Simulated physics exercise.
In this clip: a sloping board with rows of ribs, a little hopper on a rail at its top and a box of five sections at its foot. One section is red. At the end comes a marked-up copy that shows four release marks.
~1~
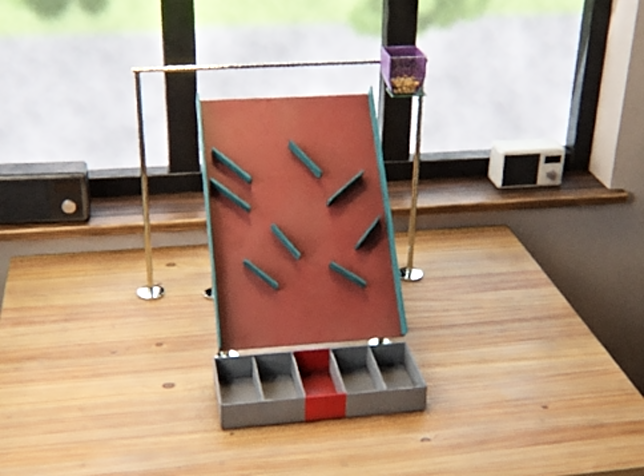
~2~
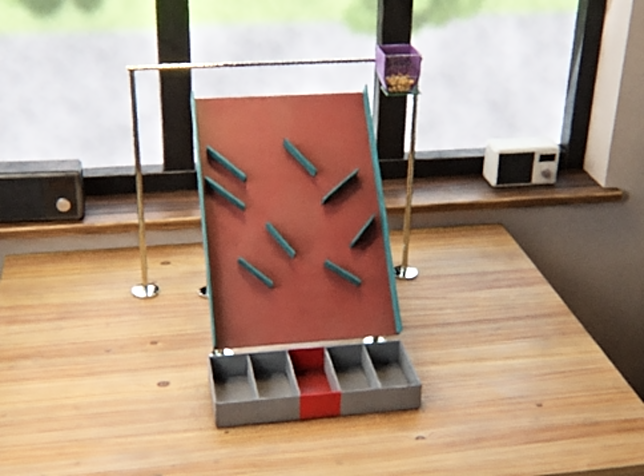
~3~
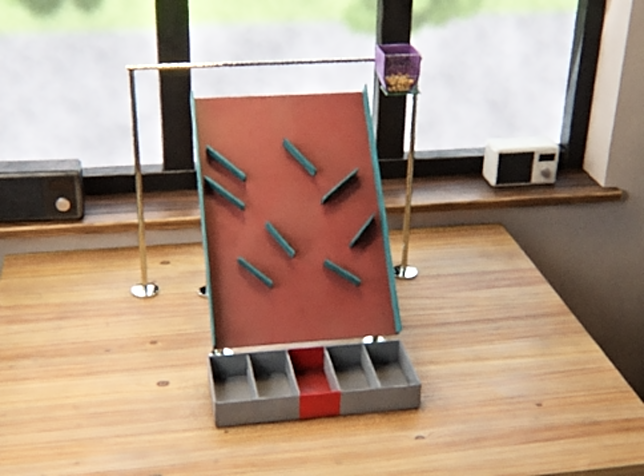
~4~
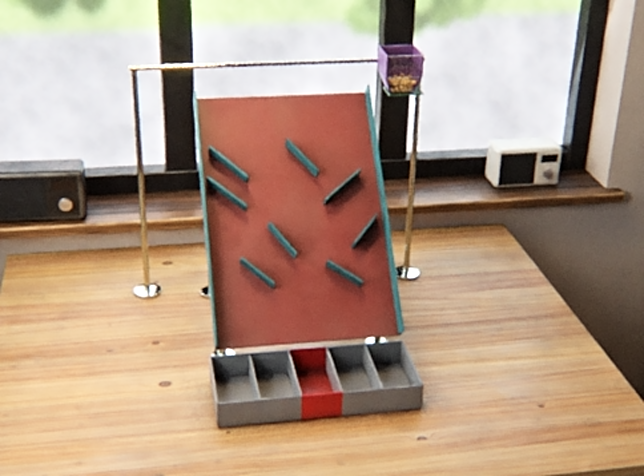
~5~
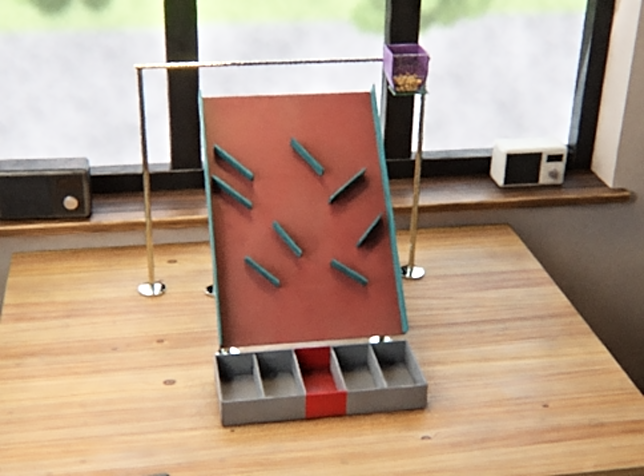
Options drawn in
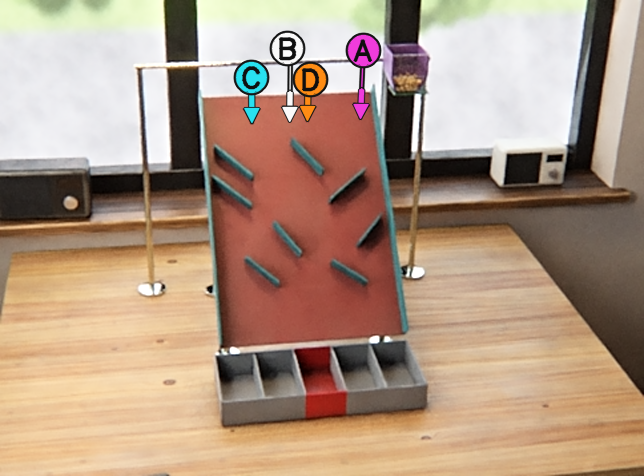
A tilted reddish board with teal edges and slanted ribs stands on a light wooden table before a bright window, seen from slightly above. A purple hopper holding small tan pieces sits at the right end of a thin rail, above a grey five-section box with a red middle. Nothing in the scene moves; only the view shifts slightly sideways and back.
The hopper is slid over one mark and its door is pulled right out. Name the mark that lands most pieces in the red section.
Mark D.
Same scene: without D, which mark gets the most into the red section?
B.
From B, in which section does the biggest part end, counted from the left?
The third.
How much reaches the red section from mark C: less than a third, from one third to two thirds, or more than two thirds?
Mark C gives less than a third.
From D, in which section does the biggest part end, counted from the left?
The third from the left.
On the marked copy, mark A meets the board at (360, 113); mark B meets the board at (289, 116); mark C meets the board at (251, 117); mark D meets the board at (307, 115).
Choosing A, close to a third in the red section, close to two thirds in other sections, only a few held on the board.
Choosing B, close to half in the red section, close to a third in other sections.
Choosing C, close to a quarter in the red section, the bulk in other sections.
Choosing D, the bulk in the red section, a small share in other sections, a small share held on the board.
